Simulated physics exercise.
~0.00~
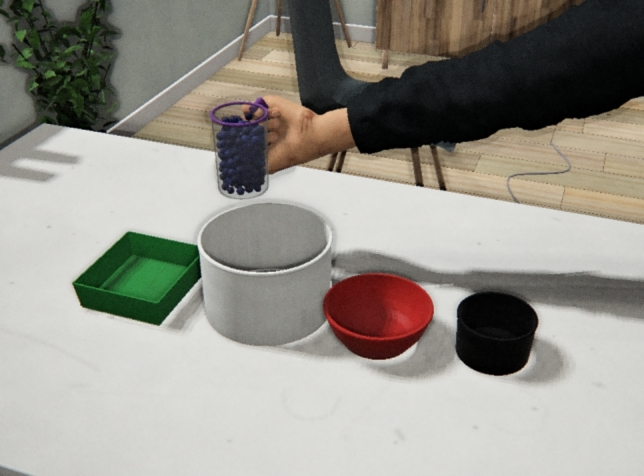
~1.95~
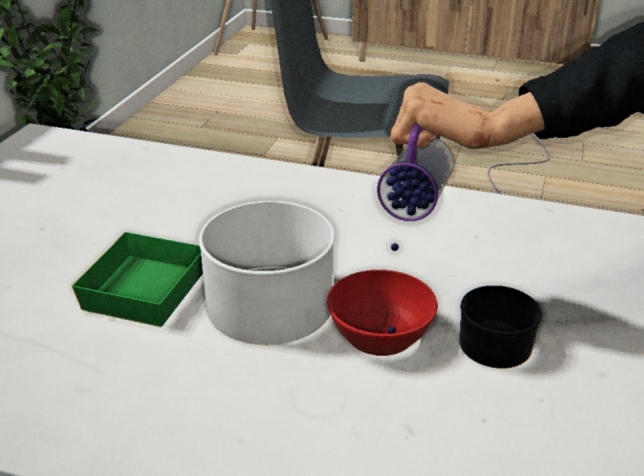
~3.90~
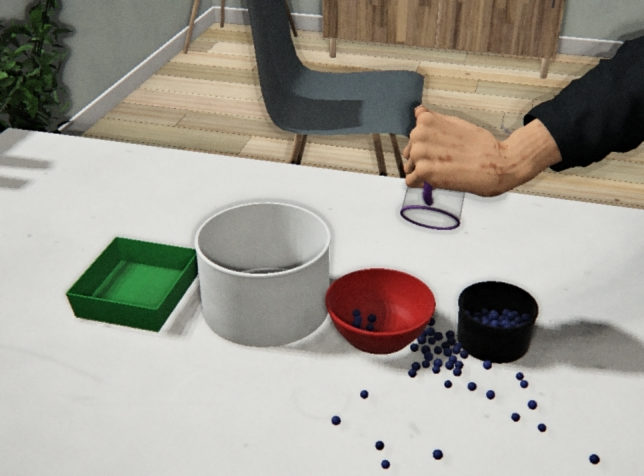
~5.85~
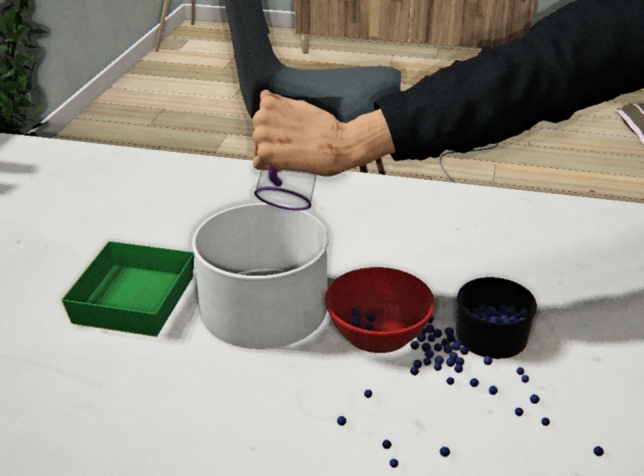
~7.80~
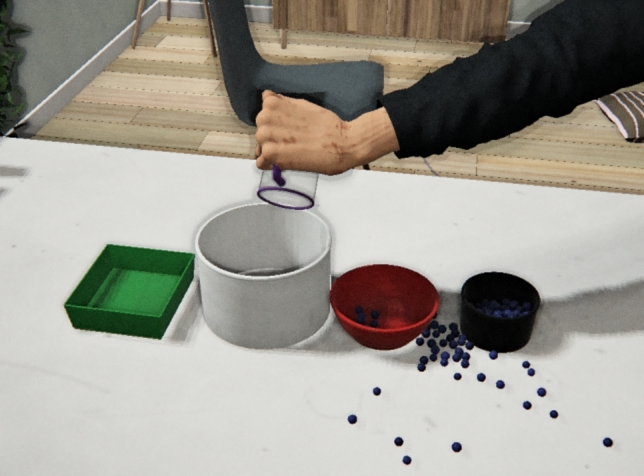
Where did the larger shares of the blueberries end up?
They ended up in the black dish and loose on the table. The red bowl caught only a few, and the green tin and white pot got none.
